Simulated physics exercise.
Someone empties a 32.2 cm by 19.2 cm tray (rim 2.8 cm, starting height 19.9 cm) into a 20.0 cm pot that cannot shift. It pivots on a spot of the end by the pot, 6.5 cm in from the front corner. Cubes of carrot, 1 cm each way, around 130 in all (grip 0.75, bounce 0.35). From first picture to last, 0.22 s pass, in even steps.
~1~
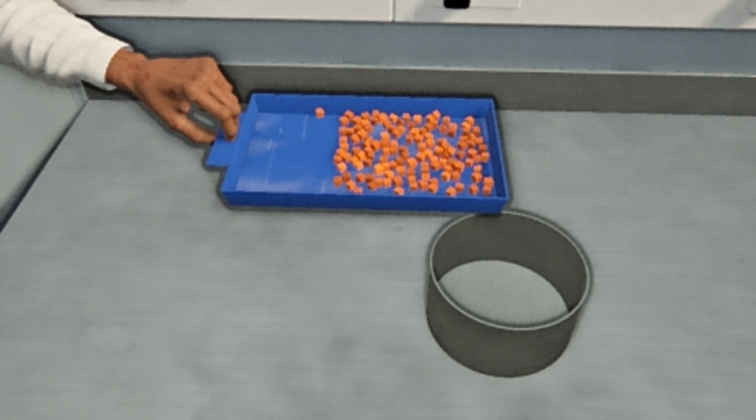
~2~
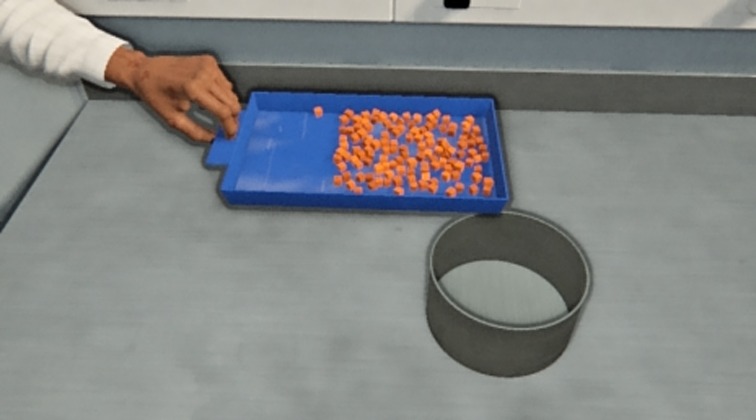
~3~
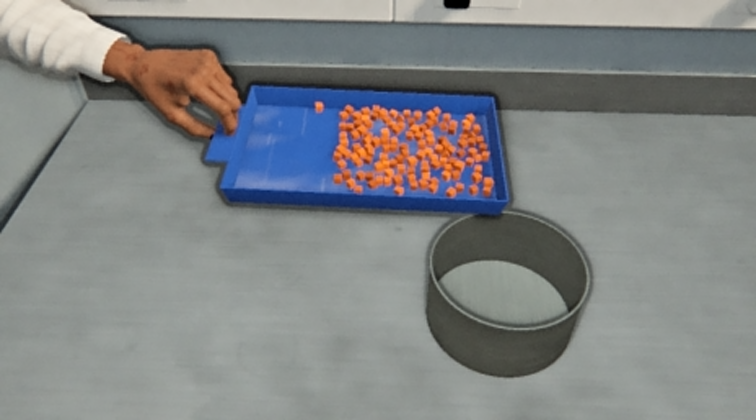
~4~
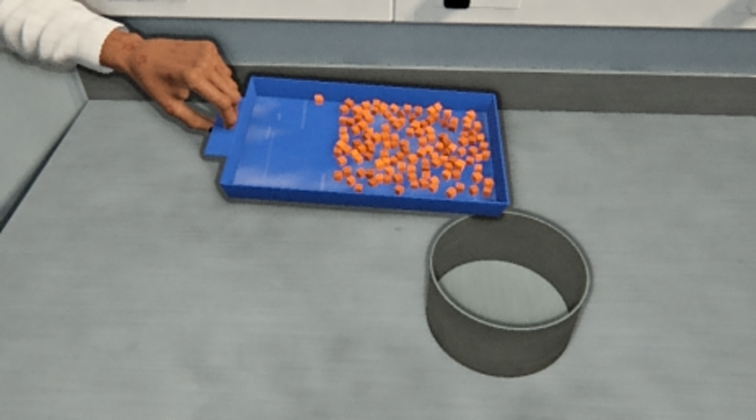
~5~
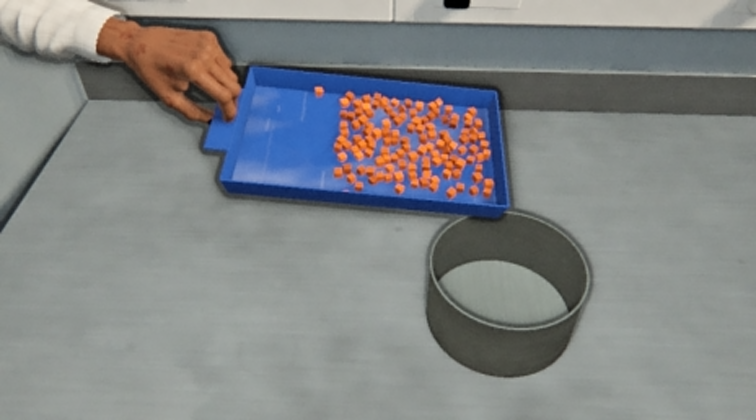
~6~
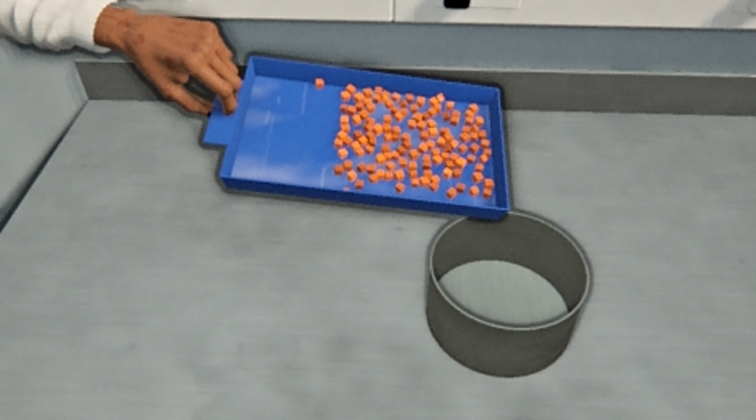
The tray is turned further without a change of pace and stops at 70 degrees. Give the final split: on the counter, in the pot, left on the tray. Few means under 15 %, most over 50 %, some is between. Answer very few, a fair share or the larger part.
On the counter: Very few; in the pot: A fair share; left on the tray: The larger part.
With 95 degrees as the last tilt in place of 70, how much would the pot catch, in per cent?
Then about 100 per cent.
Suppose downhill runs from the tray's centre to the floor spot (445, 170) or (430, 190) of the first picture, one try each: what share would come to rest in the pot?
Some 10 and 35 per cent.
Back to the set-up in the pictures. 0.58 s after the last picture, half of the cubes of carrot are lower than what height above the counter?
Roughly 22 cm.
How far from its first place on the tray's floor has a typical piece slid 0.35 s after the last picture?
Roughly 2 cm.
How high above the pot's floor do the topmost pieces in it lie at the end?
About 1.0 cm.
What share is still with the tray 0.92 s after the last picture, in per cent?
Roughly 75 per cent.
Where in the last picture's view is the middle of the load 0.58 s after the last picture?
Near (463, 187).
Then, 0.35 s after the last picture, tilt 41 degrees; the tray holds 100 %, the pot 0 %.
Then, 0.58 s after the last picture, tilt 60 degrees; the tray holds 100 %, the pot 0 %.
Then, 0.92 s after the last picture, tilt 70 degrees; the tray holds 75 %, the pot 20 %.
In the end, counter 0 %, pot 30 %, tray 70 %.
